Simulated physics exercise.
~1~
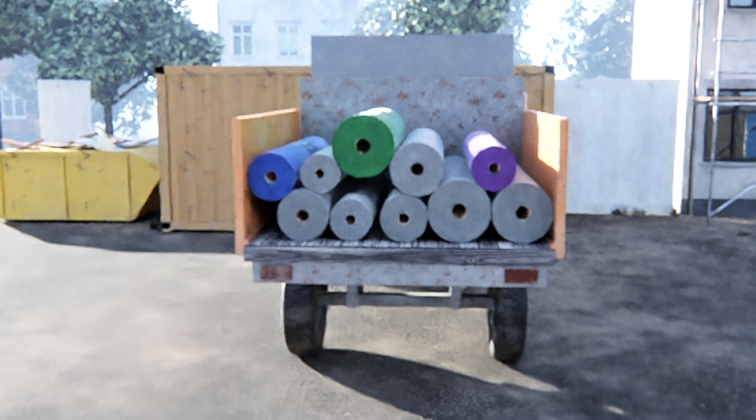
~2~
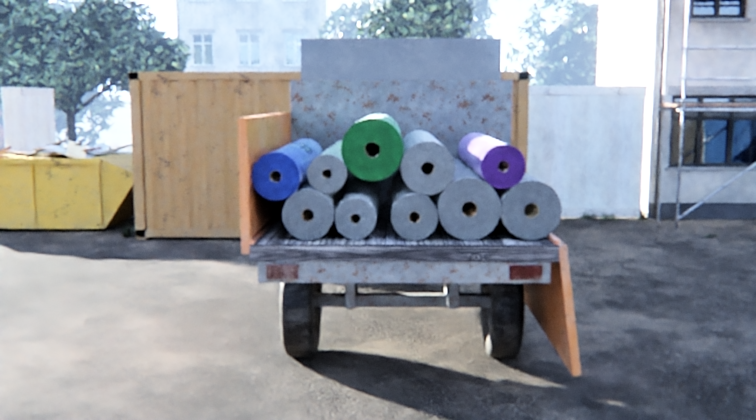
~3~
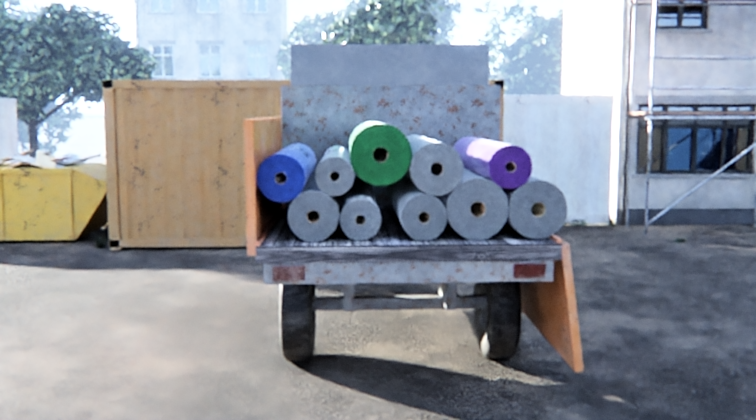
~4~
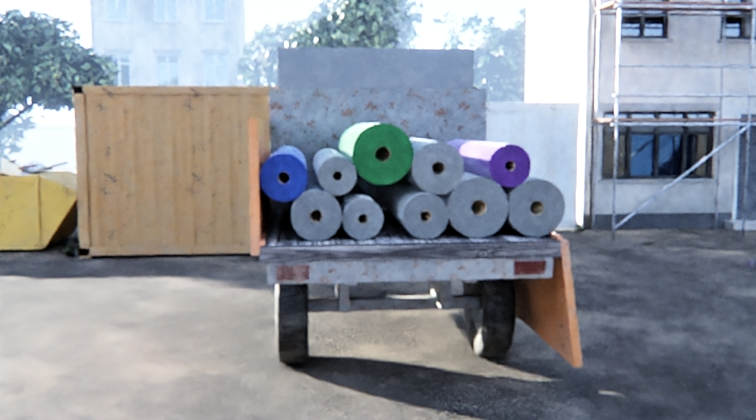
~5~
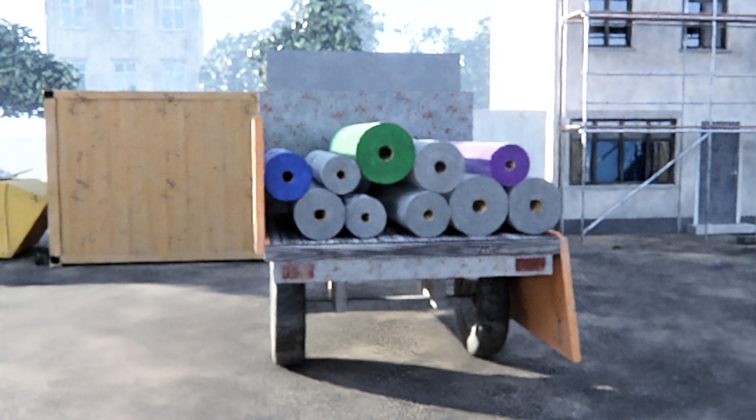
The wooden side board on the right of a parked flatbed lorry swung down and hung below the deck, and the green and purple rolls shifted slightly right before settling, with the blue, gray and other colored rolls all still piled aboard at the end.
